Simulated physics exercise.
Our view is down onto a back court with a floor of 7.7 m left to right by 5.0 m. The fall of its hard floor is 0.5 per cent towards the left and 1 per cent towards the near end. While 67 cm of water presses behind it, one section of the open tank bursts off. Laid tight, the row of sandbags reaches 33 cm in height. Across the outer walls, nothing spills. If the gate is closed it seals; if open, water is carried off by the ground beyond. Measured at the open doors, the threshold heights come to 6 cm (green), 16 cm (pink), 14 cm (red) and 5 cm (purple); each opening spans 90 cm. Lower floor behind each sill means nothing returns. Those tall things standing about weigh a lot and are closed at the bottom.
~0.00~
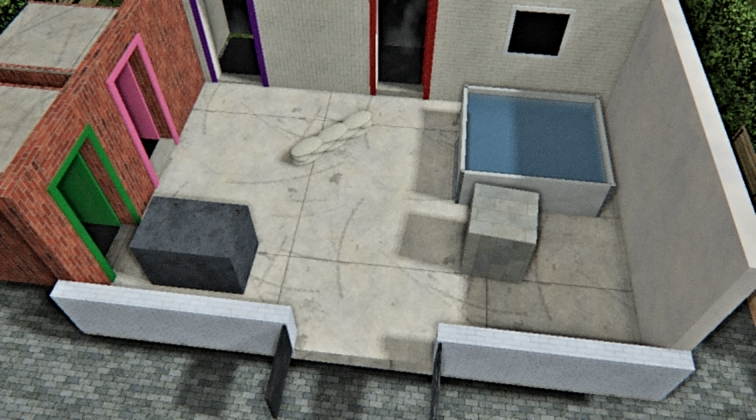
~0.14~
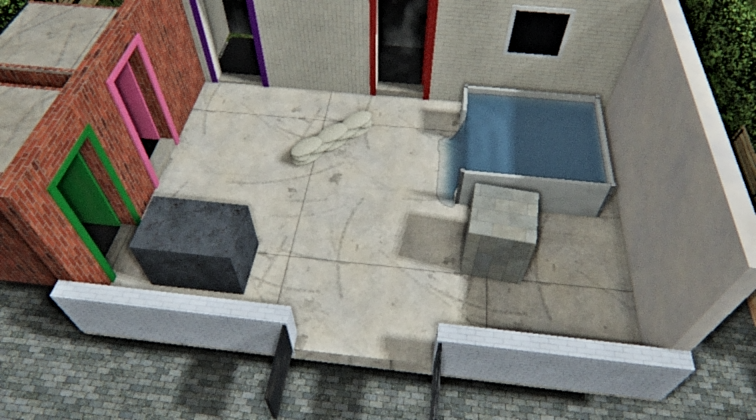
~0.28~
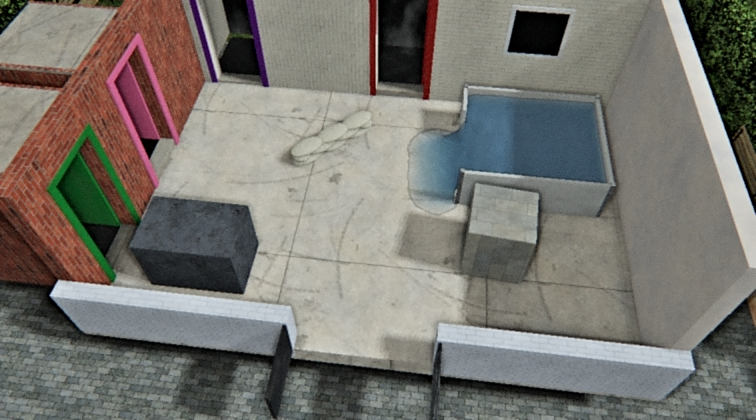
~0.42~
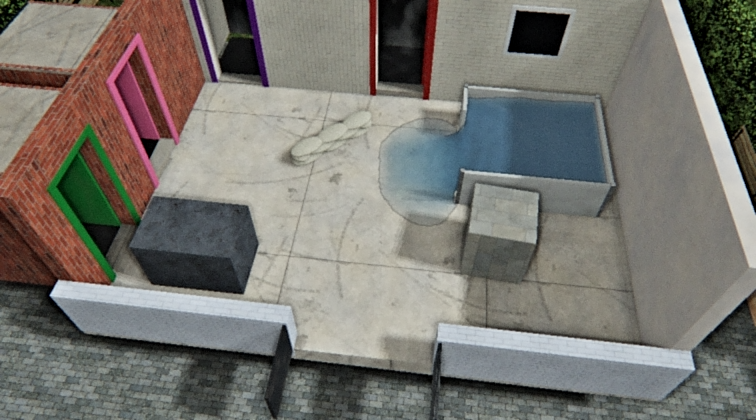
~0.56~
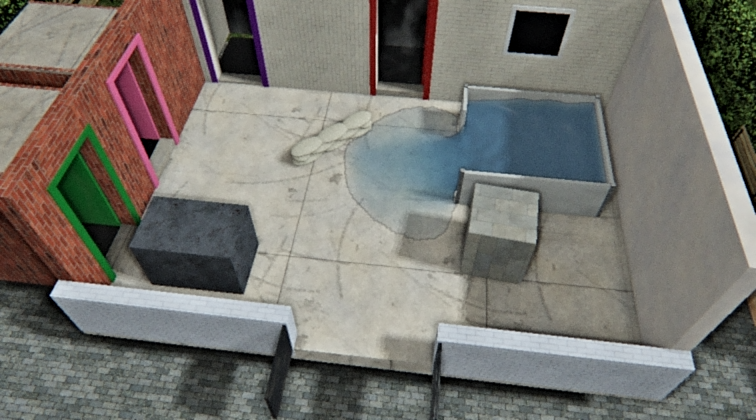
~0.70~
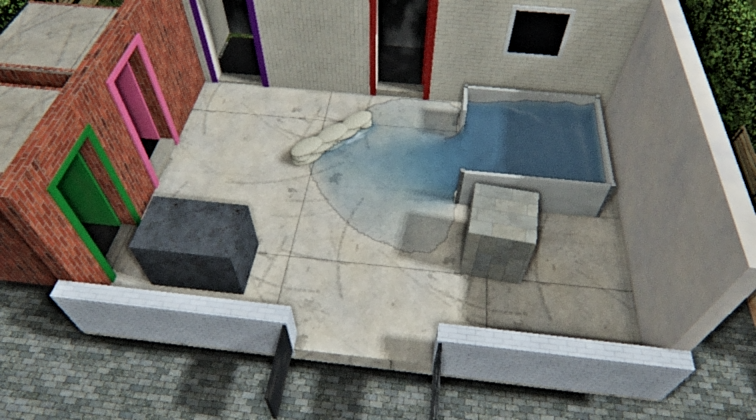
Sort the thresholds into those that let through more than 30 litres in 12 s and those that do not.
Sorted: Green door lets more through; pink door does not; red door does not; purple door lets more through.
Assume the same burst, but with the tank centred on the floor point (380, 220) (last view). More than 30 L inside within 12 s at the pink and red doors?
Pink: Too much; red: Within limit.
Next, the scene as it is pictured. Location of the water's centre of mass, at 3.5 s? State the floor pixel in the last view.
Close to (367, 187) in the last picture.
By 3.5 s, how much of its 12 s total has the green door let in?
It comes to about 20 per cent.
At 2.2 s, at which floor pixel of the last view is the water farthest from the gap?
Point: Roughly (110, 288) in the last view.
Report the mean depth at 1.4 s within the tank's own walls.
Around 43 cm on average.
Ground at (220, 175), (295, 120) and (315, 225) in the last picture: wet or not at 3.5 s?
Listed in sequence, the spots are drenched, drenched and drenched.
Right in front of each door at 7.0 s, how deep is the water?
Depths: Green door 15 cm, pink door 10 cm, red door 5 cm, purple door 11 cm.
After 1.4 s water covers 30 % of the floor and is deepest (36 cm) near (449, 180); green door not reached, pink door not reached, red door 6 cm at the sill, 0 L in, purple door not reached.
After 2.2 s water covers 50 % of the floor and is deepest (42 cm) near (142, 220); green door 13 cm at the sill, 13 L in, pink door 5 cm at the sill, 0 L in, red door 9 cm at the sill, 0 L in, purple door 2 cm at the sill, 0 L in.
After 3.5 s water covers 60 % of the floor and is deepest (32 cm) near (105, 299); green door 14 cm at the sill, 75 L in, pink door 13 cm at the sill, 0 L in, red door 10 cm at the sill, 4 L in, purple door 2 cm at the sill, 0 L in.
After 7.0 s water covers 85 % of the floor and is deepest (18 cm) near (249, 240); green door 15 cm at the sill, 241 L in, pink door 10 cm at the sill, 1 L in, red door 5 cm at the sill, 4 L in, purple door 11 cm at the sill, 128 L in.
After 12.0 s water covers 95 % of the floor and is deepest (12 cm) near (100, 310); green door 11 cm at the sill, 355 L in, pink door 9 cm at the sill, 1 L in, red door 4 cm at the sill, 4 L in, purple door 7 cm at the sill, 199 L in.
